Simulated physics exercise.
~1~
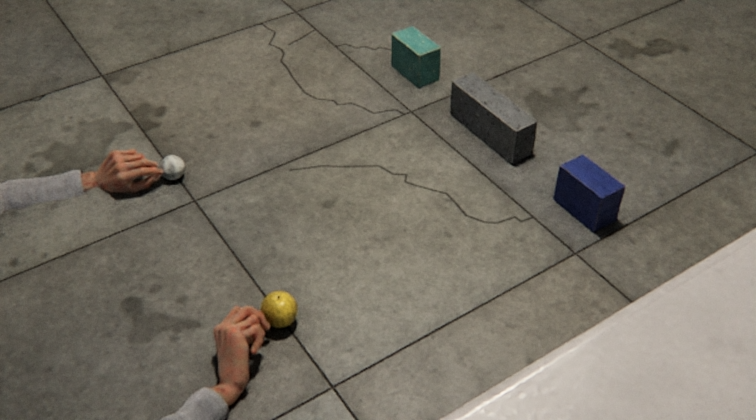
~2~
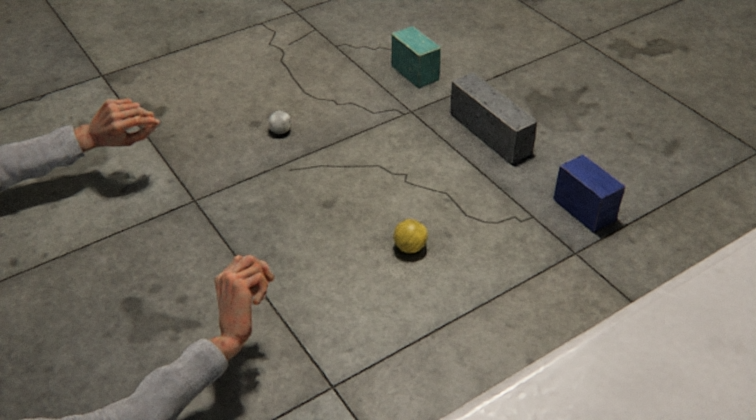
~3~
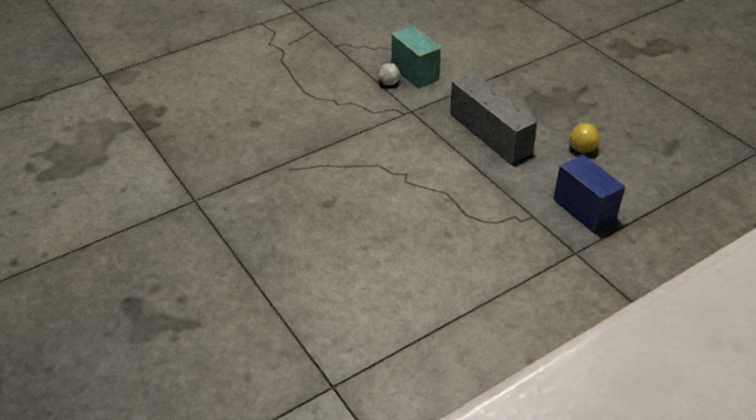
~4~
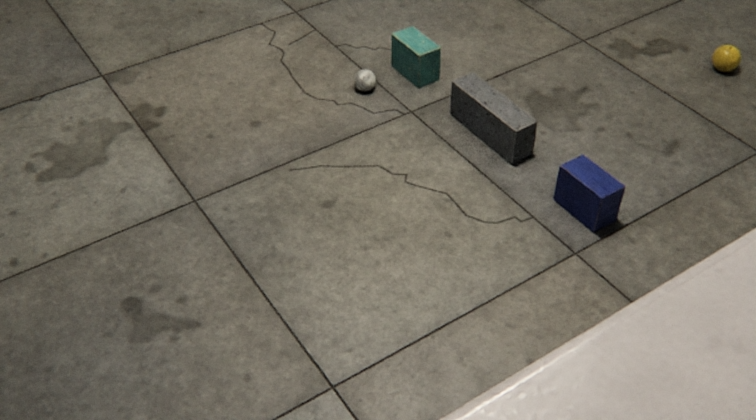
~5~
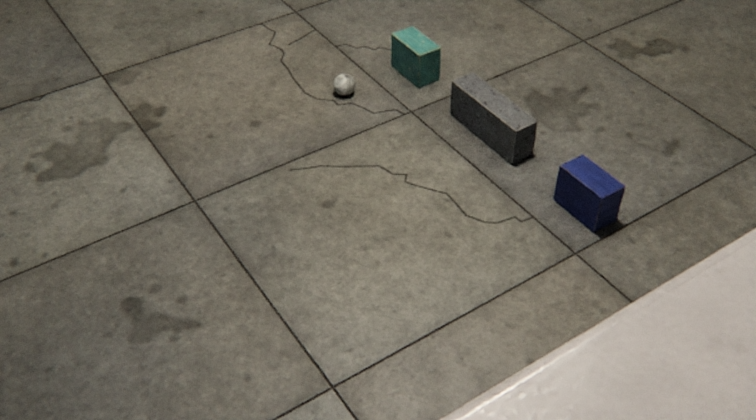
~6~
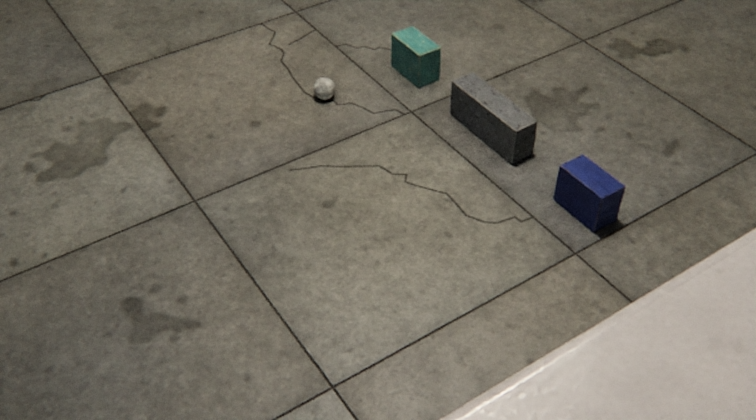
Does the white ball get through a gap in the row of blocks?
No, the white ball bounces off the turquoise block and rolls back to the left. Only the yellow apple gets through.
